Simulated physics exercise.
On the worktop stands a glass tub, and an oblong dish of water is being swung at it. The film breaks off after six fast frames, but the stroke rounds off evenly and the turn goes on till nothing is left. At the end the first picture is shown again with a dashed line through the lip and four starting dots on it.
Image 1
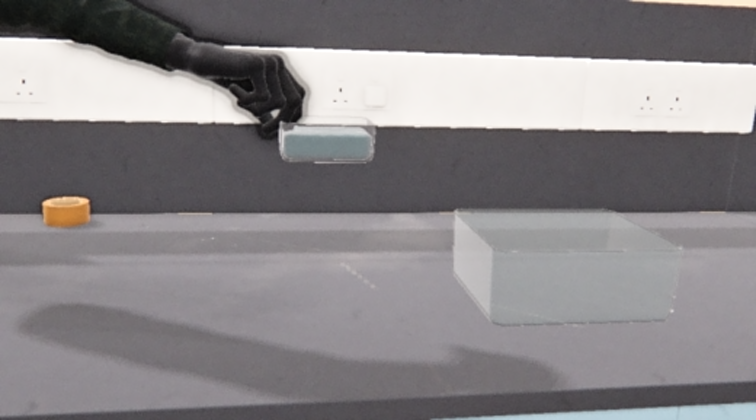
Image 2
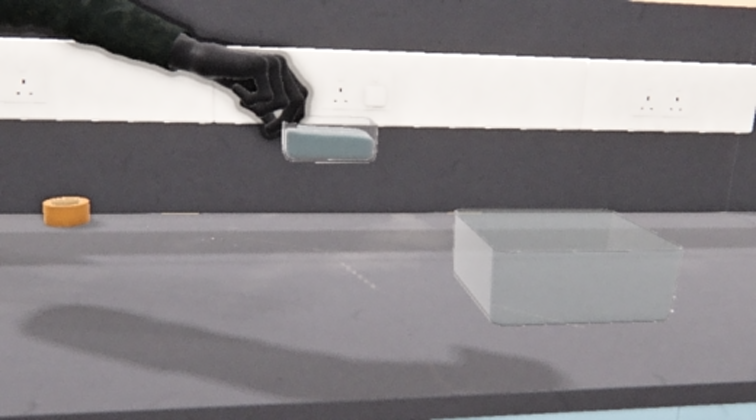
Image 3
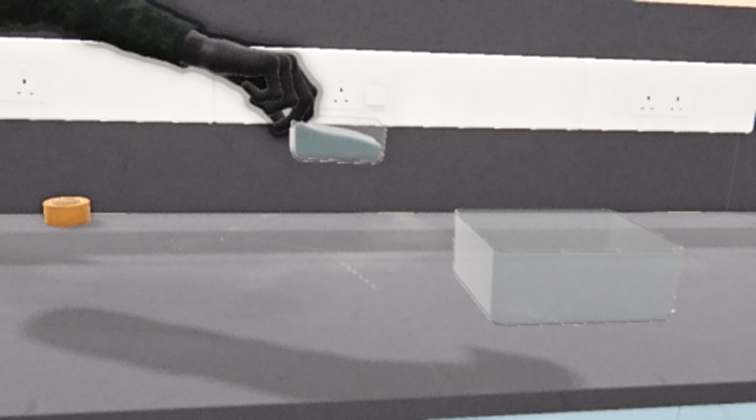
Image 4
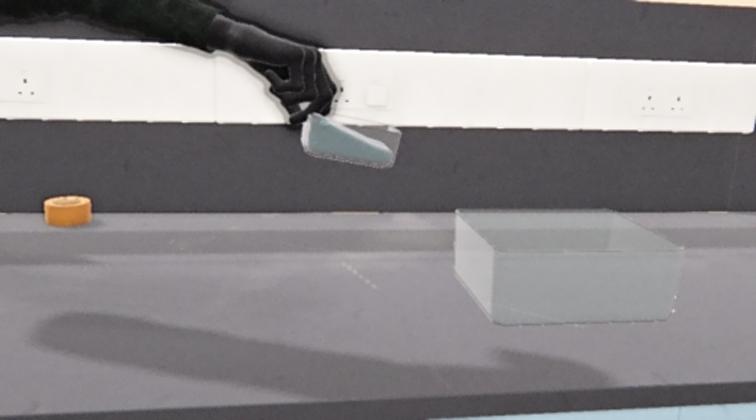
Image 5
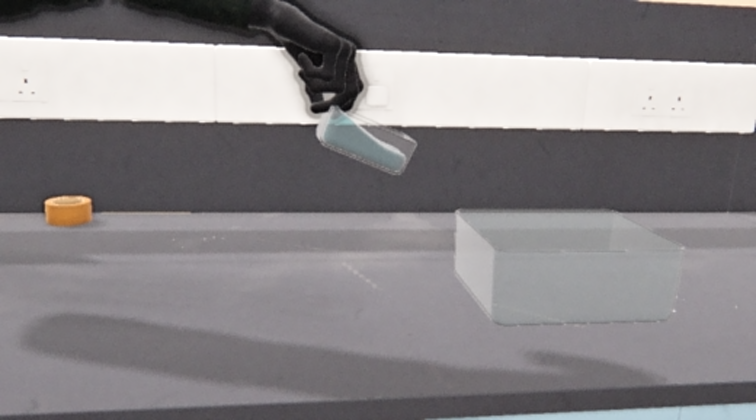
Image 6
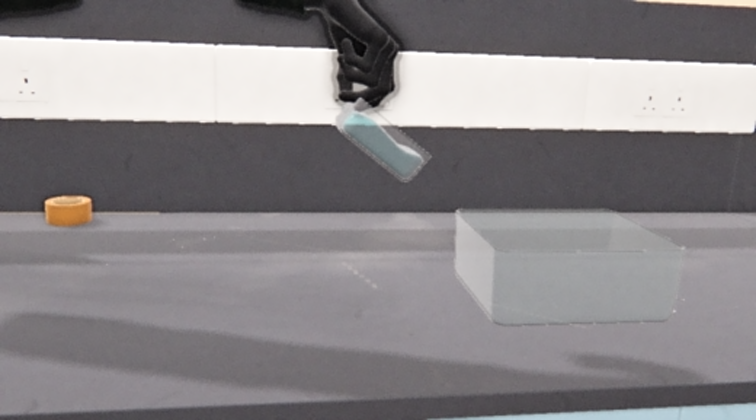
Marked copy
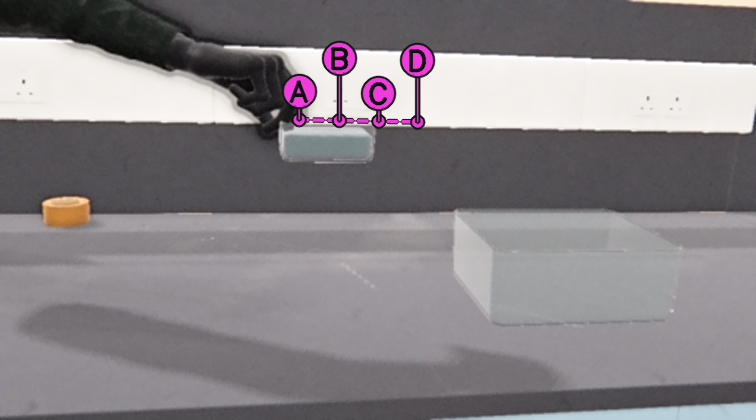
A black-gloved hand moves a small clear dish of water right and tilts it steeply.
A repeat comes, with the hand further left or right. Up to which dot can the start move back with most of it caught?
Choose B.
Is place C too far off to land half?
No, that is safe.
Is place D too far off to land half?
No, not at all.
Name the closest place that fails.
A it is.
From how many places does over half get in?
Three of them.
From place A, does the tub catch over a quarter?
No.
On the marked copy, A at (299, 119); B at (339, 120); C at (378, 121); D at (417, 122).
If A is chosen, about 11 % lands in the tub, 85 % falls short and 4 % goes beside or beyond.
If B is chosen, about 76 % lands in the tub, 14 % falls short and 10 % goes beside or beyond.
If C is chosen, about 84 % lands in the tub, 4 % falls short and 12 % goes beside or beyond.
If D is chosen, about 83 % lands in the tub, 2 % falls short and 14 % goes beside or beyond.
